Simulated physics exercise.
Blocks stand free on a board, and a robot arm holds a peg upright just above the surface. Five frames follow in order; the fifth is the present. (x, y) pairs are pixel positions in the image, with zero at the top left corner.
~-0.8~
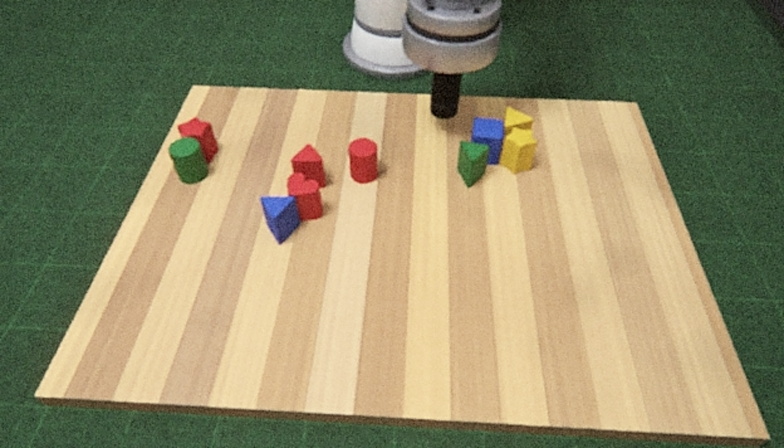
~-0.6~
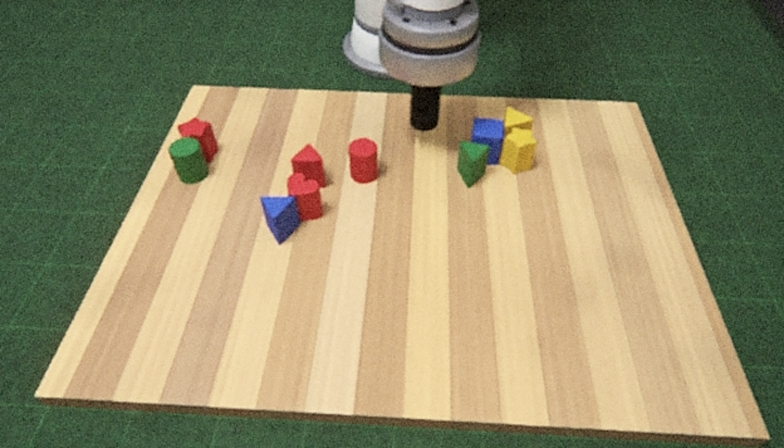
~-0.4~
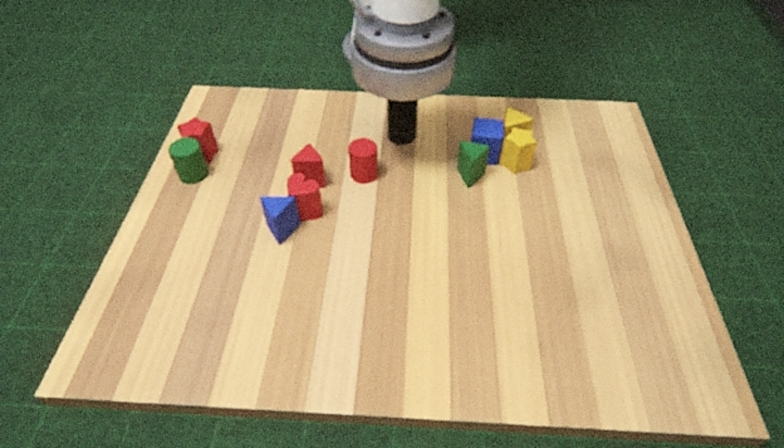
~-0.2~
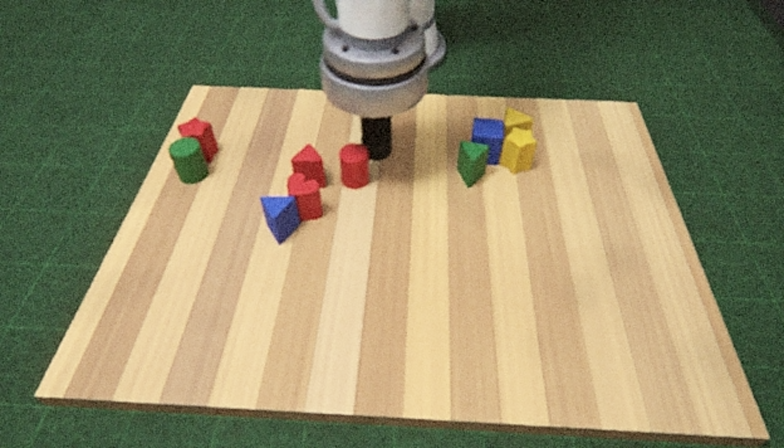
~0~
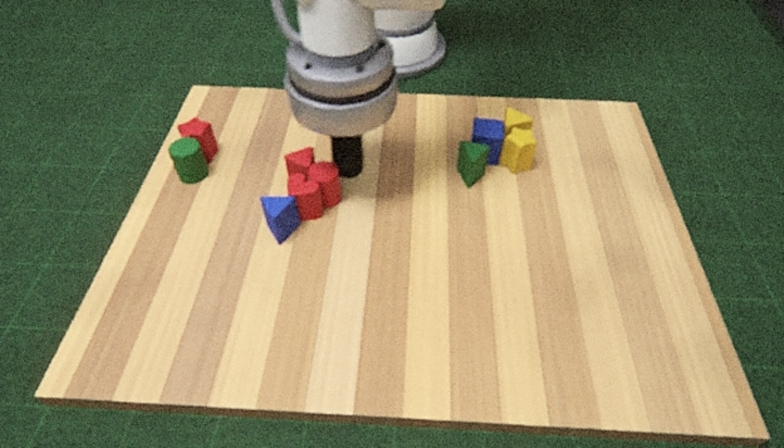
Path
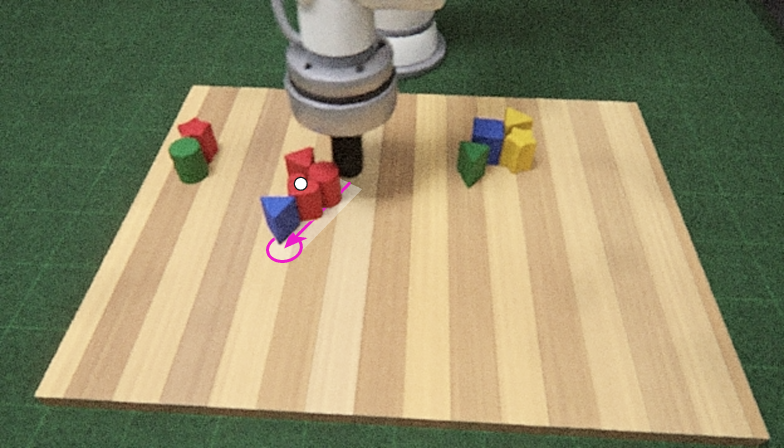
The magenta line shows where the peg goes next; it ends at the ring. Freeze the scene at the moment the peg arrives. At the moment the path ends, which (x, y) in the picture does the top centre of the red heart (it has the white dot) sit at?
It comes to (227, 207).
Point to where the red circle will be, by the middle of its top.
The spot you're after is about (243, 222) in the image.
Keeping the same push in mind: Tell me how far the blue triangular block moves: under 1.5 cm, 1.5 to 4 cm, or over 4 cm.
Goes over 4 cm.
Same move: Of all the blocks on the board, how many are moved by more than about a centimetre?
My count: 3 or more.
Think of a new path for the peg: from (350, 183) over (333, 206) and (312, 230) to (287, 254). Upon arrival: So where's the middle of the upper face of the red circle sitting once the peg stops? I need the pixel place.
The top centre is at (248, 223).
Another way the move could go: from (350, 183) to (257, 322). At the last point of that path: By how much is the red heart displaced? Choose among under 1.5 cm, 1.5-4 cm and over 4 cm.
It will fall in the top band, over 4 cm.
The line goes from (350, 183) to (285, 248); the dot is on the red heart.
The first path, step by step. One third of the way, peg (327, 189); blue triangular block (263, 216), turned 20° clockwise; red heart (272, 198), turned 30° clockwise; red circle (298, 190).
Two thirds of the way, peg (305, 211); blue triangular block (245, 228); red heart (243, 205), turned 60° clockwise; red circle (271, 207).
At the end, peg (281, 234); blue triangular block (229, 243), turned 10° clockwise; red heart (227, 207), turned 100° clockwise; red triangular block unmoved; red circle (243, 222).
